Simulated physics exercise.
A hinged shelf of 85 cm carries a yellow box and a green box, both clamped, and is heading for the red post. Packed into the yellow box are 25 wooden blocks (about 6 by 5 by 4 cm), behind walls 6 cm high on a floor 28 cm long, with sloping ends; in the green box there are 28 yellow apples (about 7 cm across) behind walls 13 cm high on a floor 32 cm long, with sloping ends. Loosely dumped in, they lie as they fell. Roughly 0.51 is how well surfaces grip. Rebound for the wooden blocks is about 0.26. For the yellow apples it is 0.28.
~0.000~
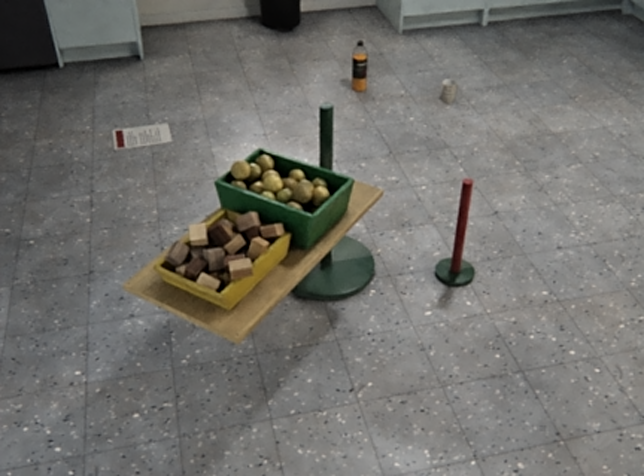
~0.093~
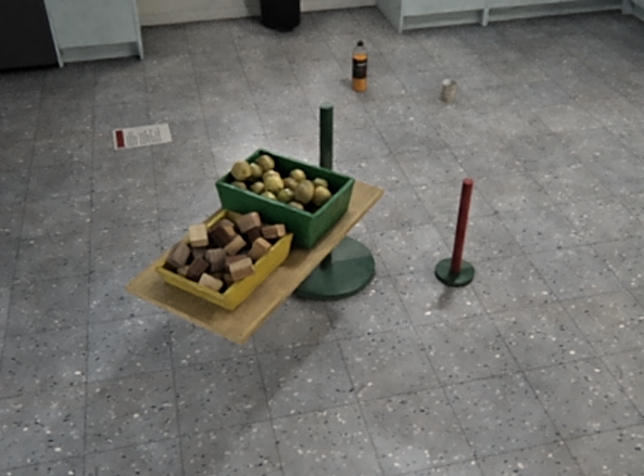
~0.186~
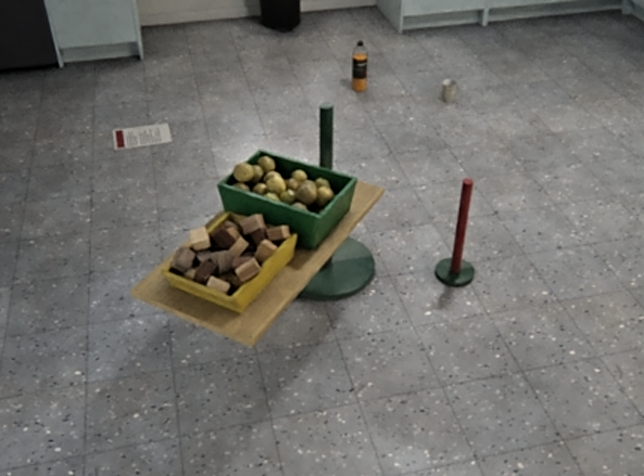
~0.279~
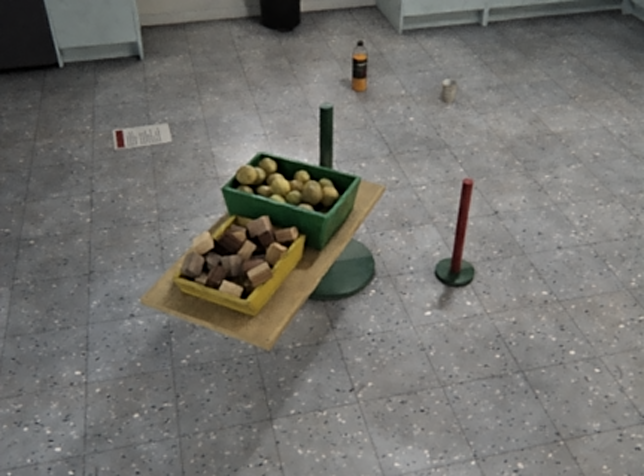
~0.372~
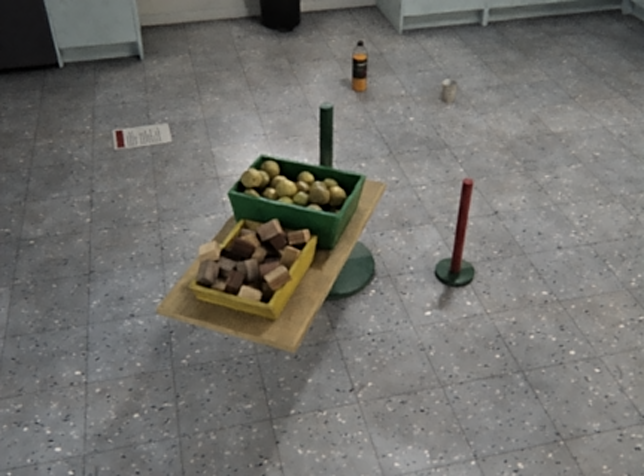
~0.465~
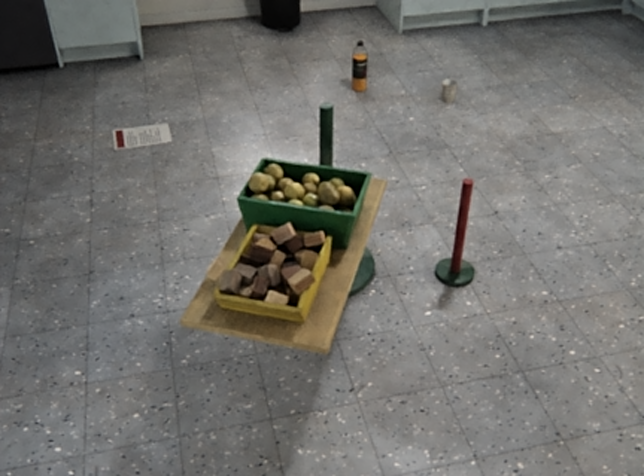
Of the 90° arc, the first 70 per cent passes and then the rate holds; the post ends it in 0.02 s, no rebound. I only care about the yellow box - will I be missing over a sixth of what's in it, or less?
You'll be missing less than a sixth of it.
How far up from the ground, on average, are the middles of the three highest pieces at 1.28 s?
Around 58 centimetres.
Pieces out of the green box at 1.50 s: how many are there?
Green box - close to 0.
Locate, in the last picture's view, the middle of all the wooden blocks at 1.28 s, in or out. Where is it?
Near (484, 217).
After 1.08 s, end of the swing.
After 1.16 s, yellow box 23 in, 2 out and green box 28 in, 0 out.
After 1.28 s, yellow box 23 in, 2 out and green box 28 in, 0 out.
After 1.50 s, yellow box 23 in, 2 out and green box 28 in, 0 out.
When it is over (at 1.94 s), yellow box 23 in, 2 out and green box 28 in, 0 out. Asked share, 2 of 25, 8 per cent.
